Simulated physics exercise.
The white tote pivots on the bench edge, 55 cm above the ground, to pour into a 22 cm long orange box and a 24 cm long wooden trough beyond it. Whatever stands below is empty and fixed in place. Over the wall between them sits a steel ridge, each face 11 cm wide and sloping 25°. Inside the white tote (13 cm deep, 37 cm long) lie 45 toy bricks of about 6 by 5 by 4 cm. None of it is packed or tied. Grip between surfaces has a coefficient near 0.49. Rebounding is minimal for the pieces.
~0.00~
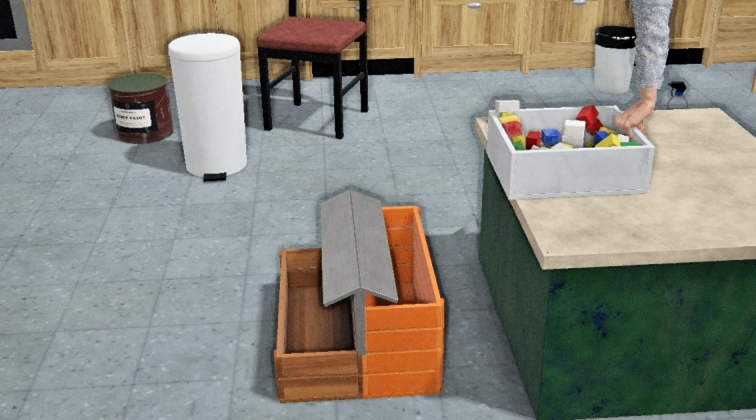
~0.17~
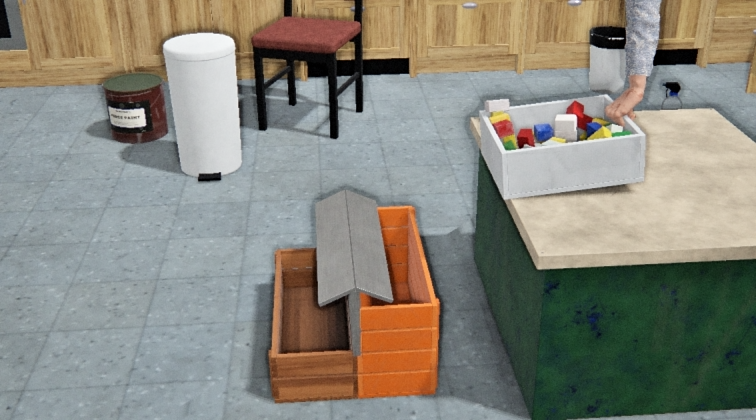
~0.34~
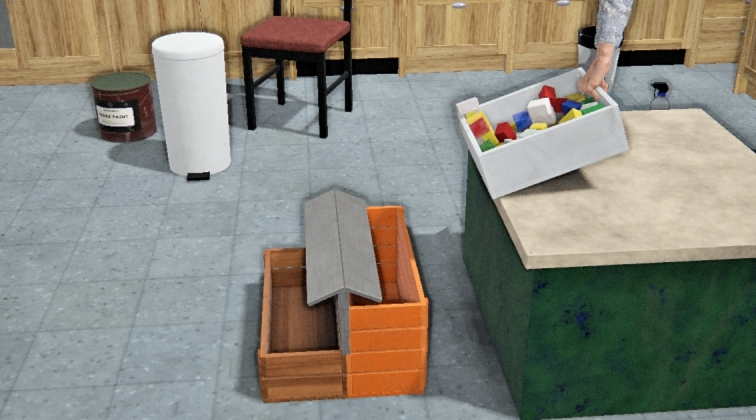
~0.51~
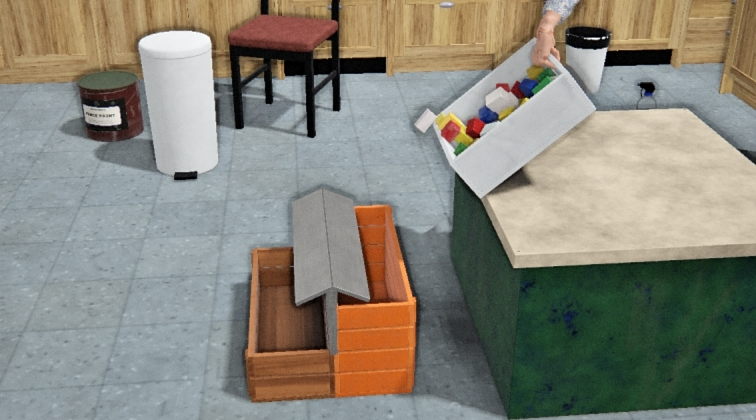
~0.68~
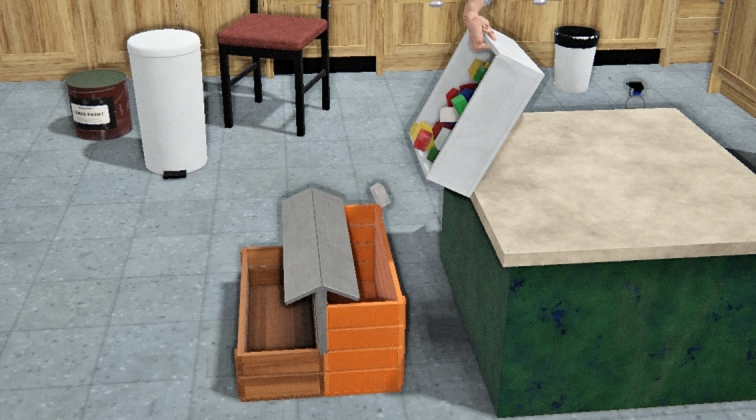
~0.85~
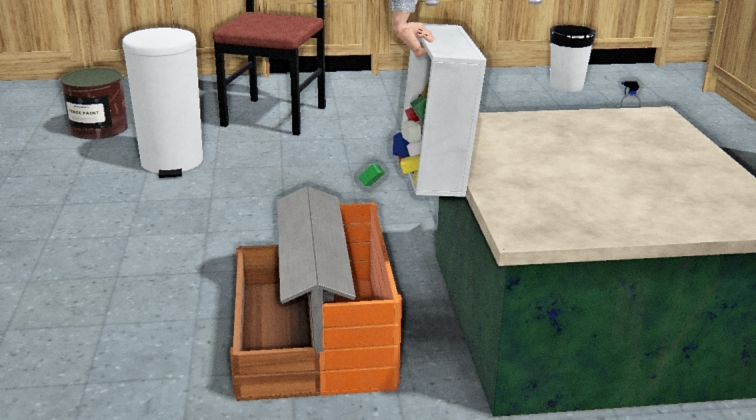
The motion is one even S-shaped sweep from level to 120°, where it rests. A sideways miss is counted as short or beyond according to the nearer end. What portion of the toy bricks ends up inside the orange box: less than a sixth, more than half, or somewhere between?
More than half.
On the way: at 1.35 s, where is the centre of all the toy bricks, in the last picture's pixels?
The middle of the load sits near (372, 230).
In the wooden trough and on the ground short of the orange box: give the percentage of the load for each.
About 0 and 15 per cent.
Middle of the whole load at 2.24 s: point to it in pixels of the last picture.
(357, 318).
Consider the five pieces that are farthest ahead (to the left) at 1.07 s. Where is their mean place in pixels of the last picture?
Mean place: Roughly (335, 253).
After 1.07 s, tilt 109°; 34 still in the white tote, 3 in the orange box and 8 in the air.
After 1.35 s, tilt 120°; 9 still in the white tote, 17 in the orange box, 1 on the ground beyond the wooden trough and 18 in the air.
After 1.74 s, tilt 120°; 34 in the orange box, 3 on the ground short of the orange box, 1 on the ground beyond the wooden trough and 7 in the air.
Outcome (at 2.24 s), 37 in the orange box, 7 on the ground short of the orange box and 1 on the ground beyond the wooden trough. Asked share, 37 of 45, 82 per cent.
